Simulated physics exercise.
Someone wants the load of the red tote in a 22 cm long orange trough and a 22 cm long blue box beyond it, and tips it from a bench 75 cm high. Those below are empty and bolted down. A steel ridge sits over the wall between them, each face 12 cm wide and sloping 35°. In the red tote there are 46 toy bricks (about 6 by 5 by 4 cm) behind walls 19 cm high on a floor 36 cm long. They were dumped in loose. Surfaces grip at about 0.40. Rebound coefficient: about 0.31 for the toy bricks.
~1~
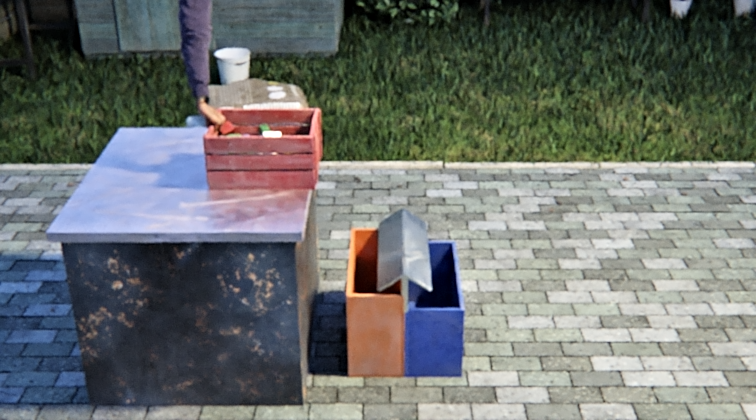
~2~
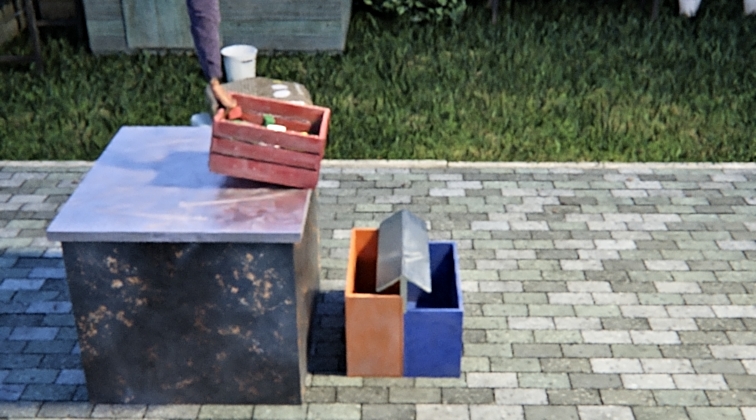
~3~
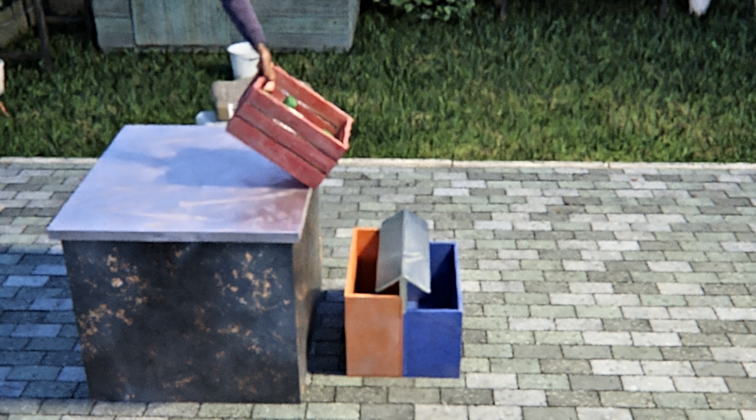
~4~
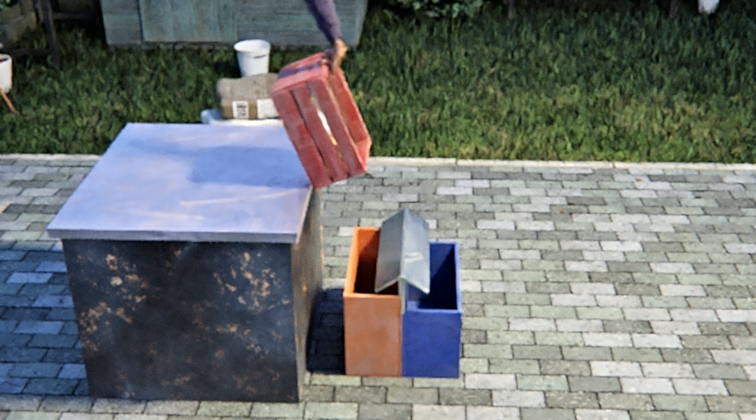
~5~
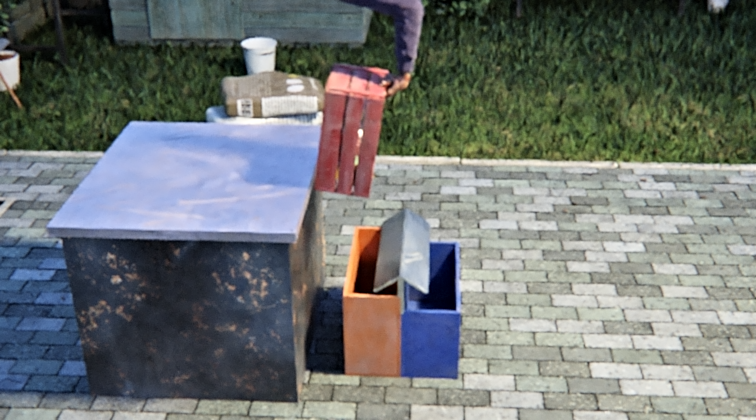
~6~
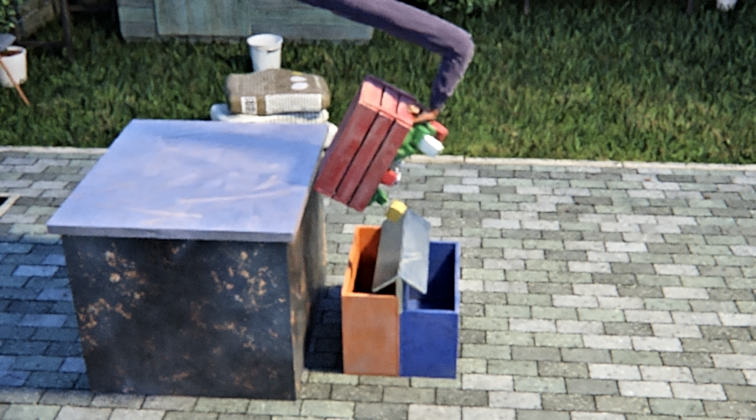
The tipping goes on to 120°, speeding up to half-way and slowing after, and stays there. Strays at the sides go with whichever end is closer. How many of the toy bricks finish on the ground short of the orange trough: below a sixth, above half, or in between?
Fewer than one in six of the toy bricks end on the ground short of the orange trough.
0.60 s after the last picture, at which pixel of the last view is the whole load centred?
At about (507, 333).
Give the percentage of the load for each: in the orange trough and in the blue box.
Roughly 15 and 20 per cent.
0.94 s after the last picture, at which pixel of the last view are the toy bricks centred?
At about (501, 336).
Then, 0.15 s after the last picture, tilt 120°; 7 still in the red tote and 39 in the air.
Then, 0.34 s after the last picture, tilt 120°; 4 still in the red tote, 3 in the orange trough, 6 in the blue box, 20 on the ground beyond the blue box and 13 in the air.
Then, 0.60 s after the last picture, tilt 120°; 4 in the orange trough, 8 in the blue box, 26 on the ground beyond the blue box and 8 in the air.
Outcome (0.94 s after the last picture), 7 in the orange trough, 9 in the blue box, 2 on the ground short of the orange trough and 28 on the ground beyond the blue box. Asked share, 2 of 46, 4 per cent.
